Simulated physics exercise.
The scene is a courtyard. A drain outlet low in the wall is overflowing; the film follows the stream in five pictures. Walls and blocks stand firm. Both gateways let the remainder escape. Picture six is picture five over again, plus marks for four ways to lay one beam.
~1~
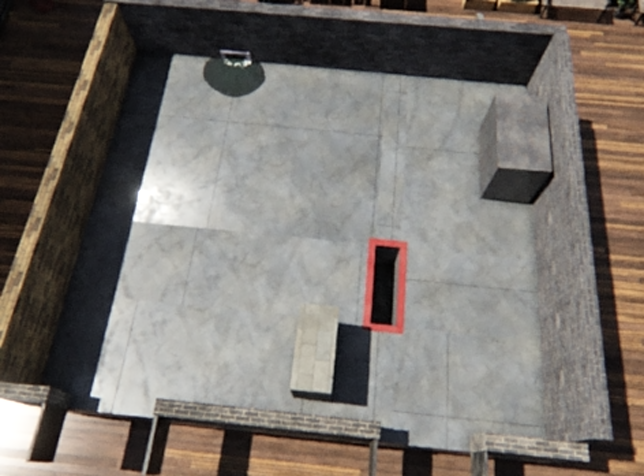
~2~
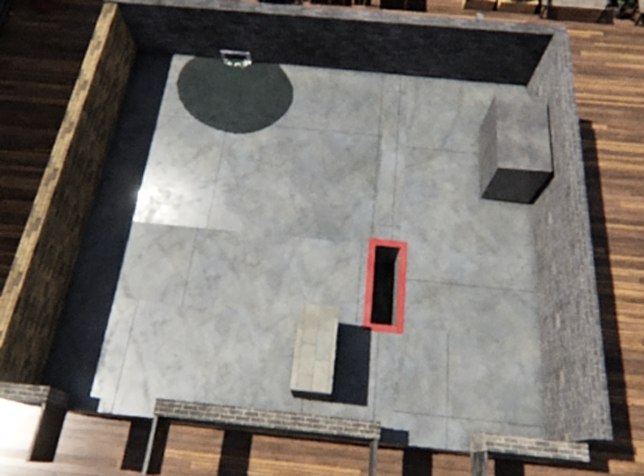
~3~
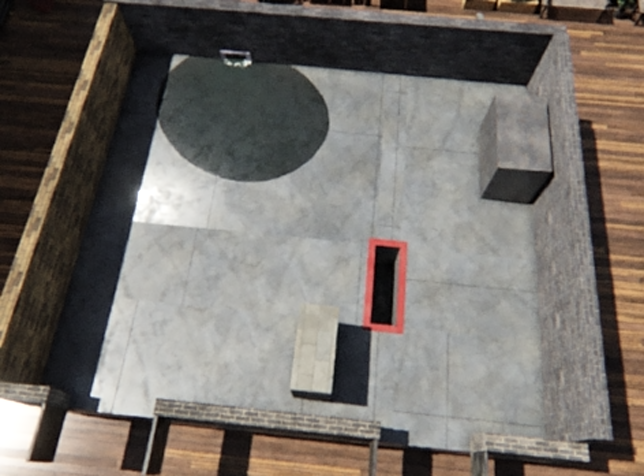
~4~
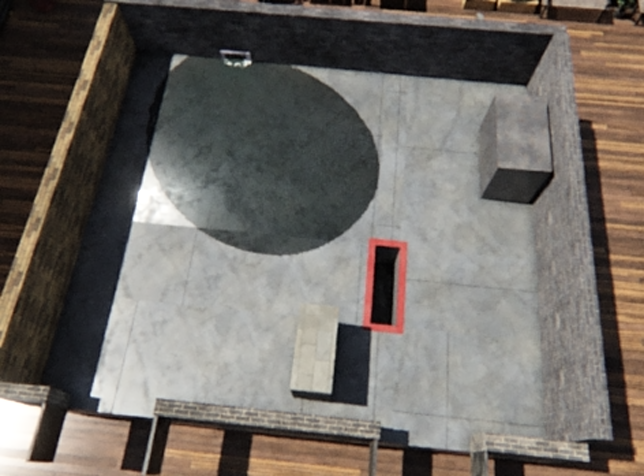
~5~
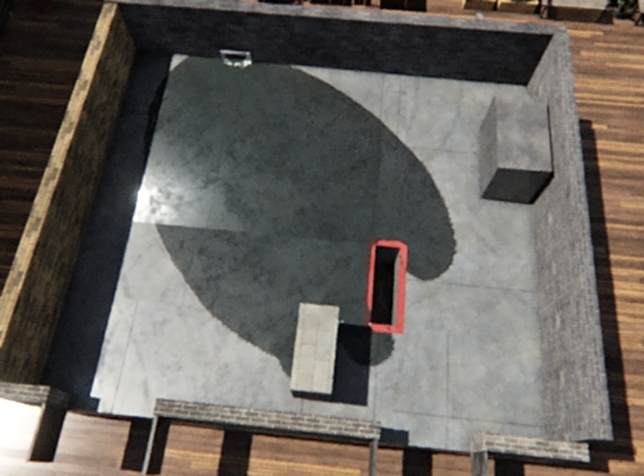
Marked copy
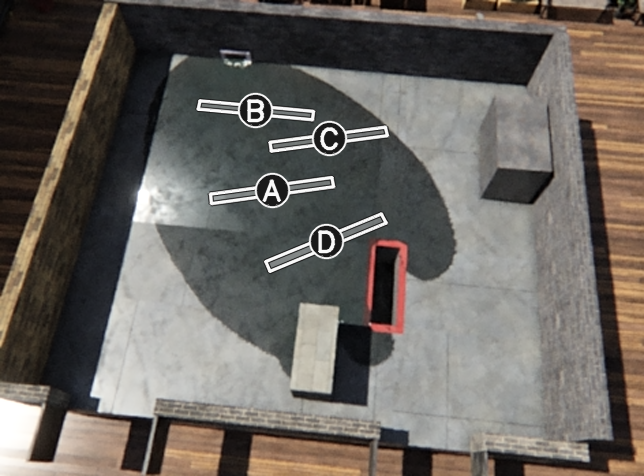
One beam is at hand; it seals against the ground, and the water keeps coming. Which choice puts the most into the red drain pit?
I would pick spot C.
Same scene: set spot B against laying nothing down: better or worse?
It is worse.
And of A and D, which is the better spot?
The answer is A.
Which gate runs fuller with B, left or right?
The right gate.
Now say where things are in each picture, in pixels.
Outfall at (236, 56); red drain pit at (386, 285); open gate at (423, 431); open gate at (121, 399); 2 % of the ground under water, visible out to (234, 91); red drain pit still dry, in the first frame.
In the second frame, 6 % of the ground under water, visible out to (226, 128); red drain pit still dry.
In the third frame, 14 % of the ground under water, visible out to (242, 179); red drain pit still dry.
In the fourth frame, 26 % of the ground under water, visible out to (307, 245); red drain pit still dry.
In the fifth frame, 41 % of the ground under water, visible out to (371, 352); red drain pit taking water.
In white, A from (210, 198) to (332, 182); B from (199, 104) to (313, 115); C from (270, 146) to (386, 131); D from (267, 266) to (383, 218).
With A, about 8 % of the stream goes into the red drain pit, about 89 % out by the gates.
With B, about 9 % of the stream goes into the red drain pit, about 86 % out by the gates.
With C, about 28 % of the stream goes into the red drain pit, about 65 % out by the gates.
With D, about 2 % of the stream goes into the red drain pit, about 93 % out by the gates.
